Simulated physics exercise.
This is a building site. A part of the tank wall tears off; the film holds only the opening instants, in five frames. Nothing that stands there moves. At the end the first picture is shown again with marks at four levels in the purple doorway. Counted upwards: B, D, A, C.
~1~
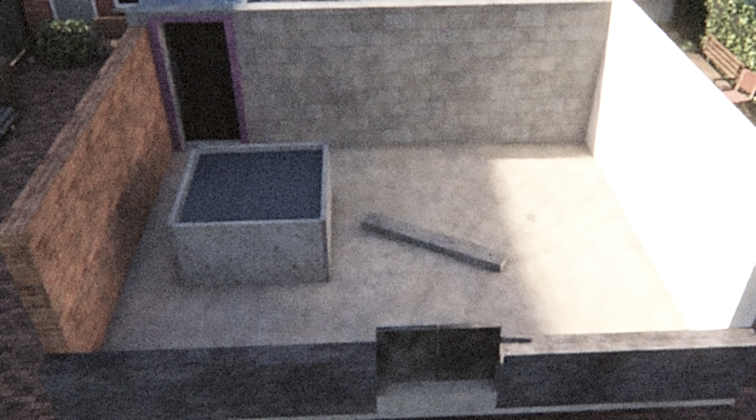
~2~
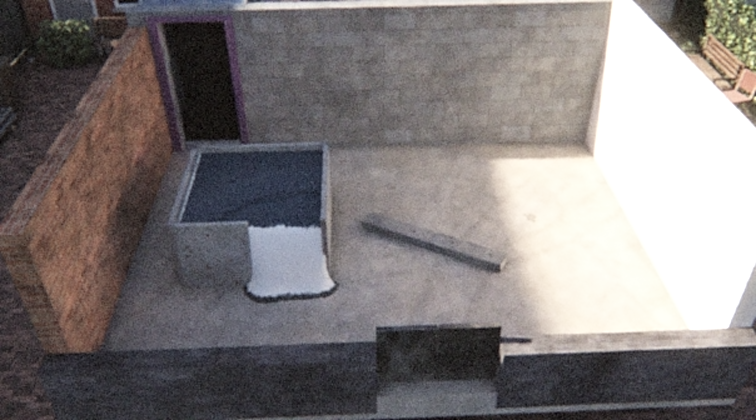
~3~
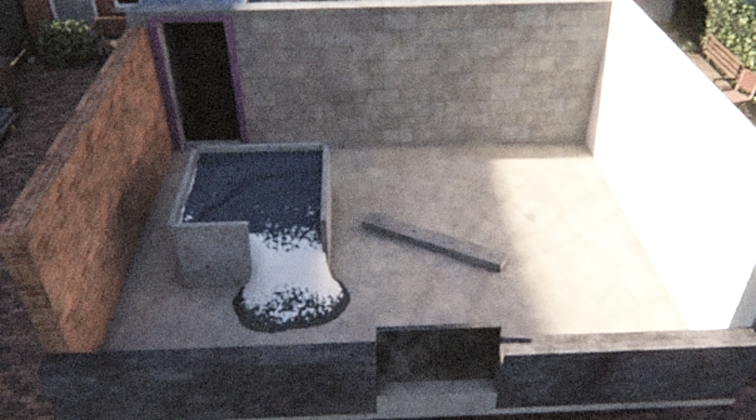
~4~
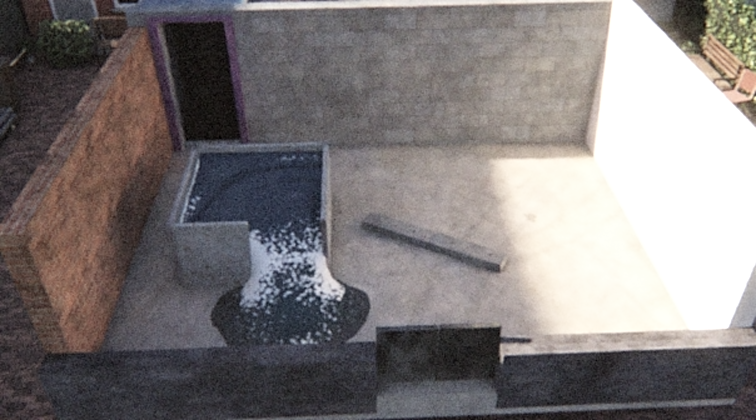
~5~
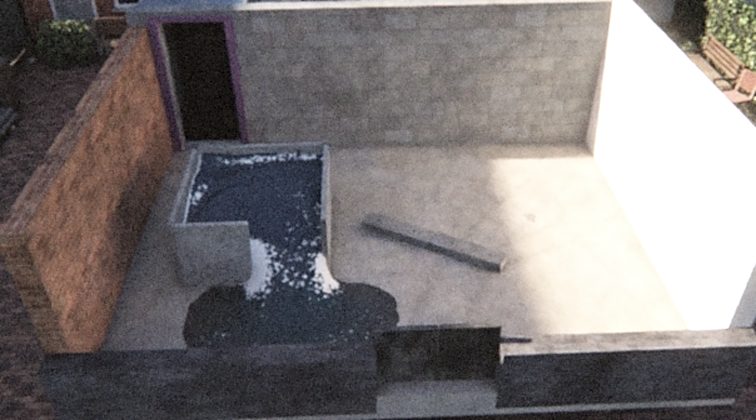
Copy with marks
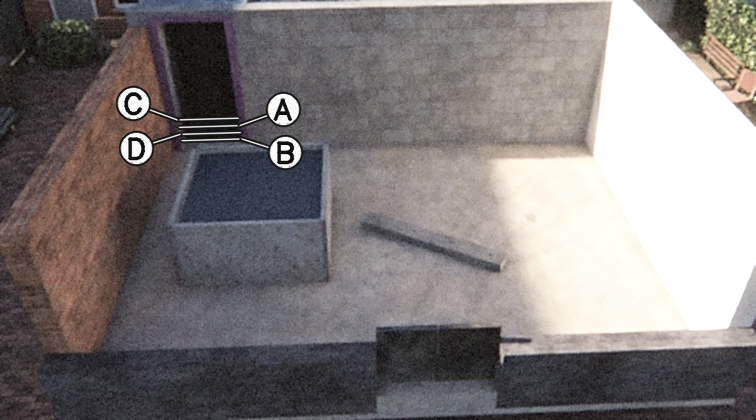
Dark water in a square concrete tank poured out through an opening in its front wall, foaming white, then spread in a widening dark pool across the floor of a walled building site.
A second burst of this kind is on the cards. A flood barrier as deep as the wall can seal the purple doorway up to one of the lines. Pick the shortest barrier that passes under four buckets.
Use mark B.
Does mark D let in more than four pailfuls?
No, not at all.
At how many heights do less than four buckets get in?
All four.
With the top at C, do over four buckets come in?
No, that is safe.
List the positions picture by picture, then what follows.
Water in the tank at rest, its middle at (255, 186); foot of the purple doorway at (213, 149); shut gate at (437, 335), in the first picture.
In the second picture, 1 % of the ground under water, visible out to (330, 287).
In the third picture, 3 % of the ground under water, visible out to (307, 317).
In the fourth picture, 6 % of the ground under water, visible out to (227, 312).
In the fifth picture, 11 % of the ground under water, visible out to (200, 314).
In white, A at (209, 126); B at (211, 139); C at (208, 119); D at (210, 133); from the bottom up B, D, A, C.
Choosing A, nothing gets over.
Choosing B, a bucket or two gets in.
Choosing C, nothing gets over.
Choosing D, nothing gets over.
